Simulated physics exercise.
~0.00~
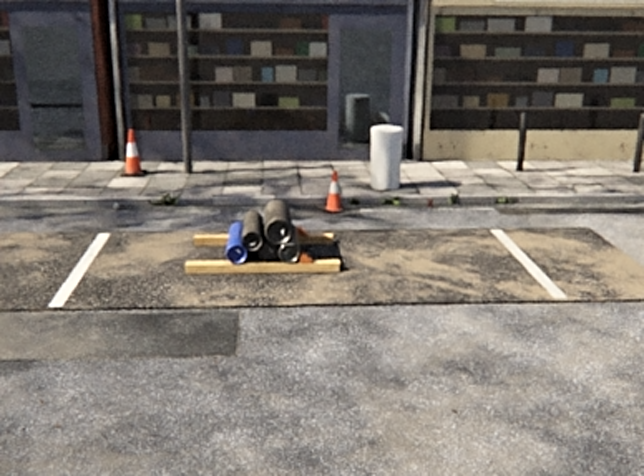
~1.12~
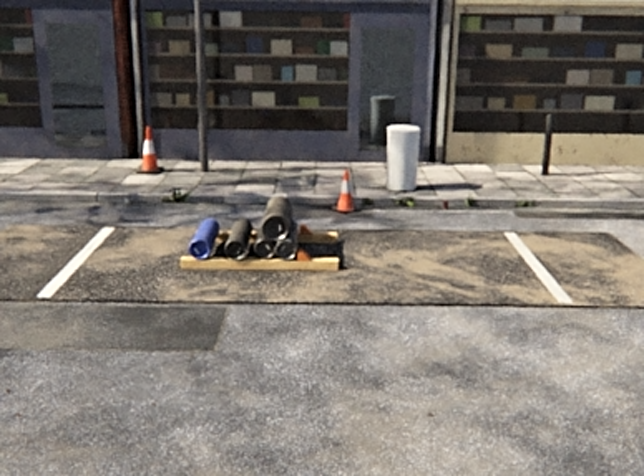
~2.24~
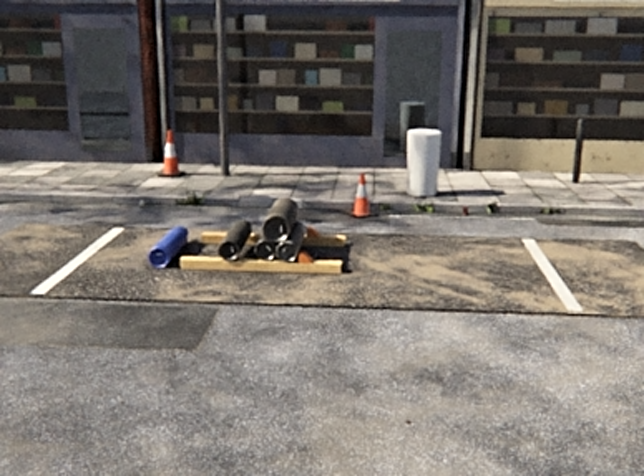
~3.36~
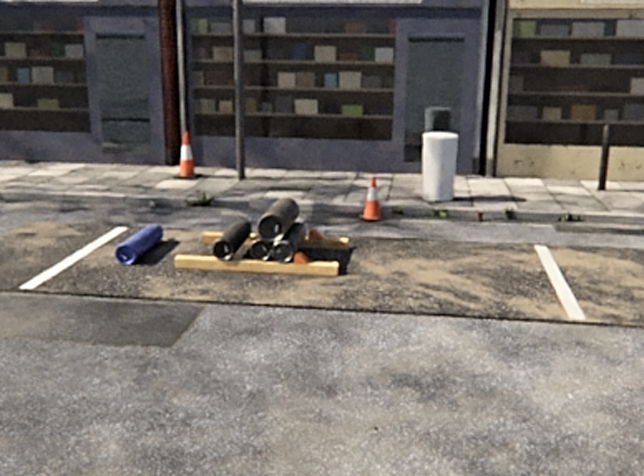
To begin with, a small stack of dark cylinders and one blue one, all end-on, rests on pale wooden bearers in a gritty bay between two white lines, with traffic cones and shelved shopfronts behind. The blue cylinder, at the left of the stack, shifts left along the bearers while the dark ones spread lower beside it. It then rolls off the bearers onto the gravel, and the dark ones stay piled. The view drifts slightly sideways throughout. The blue cylinder rolls farther left and ends apart from the stack, just short of the left line.
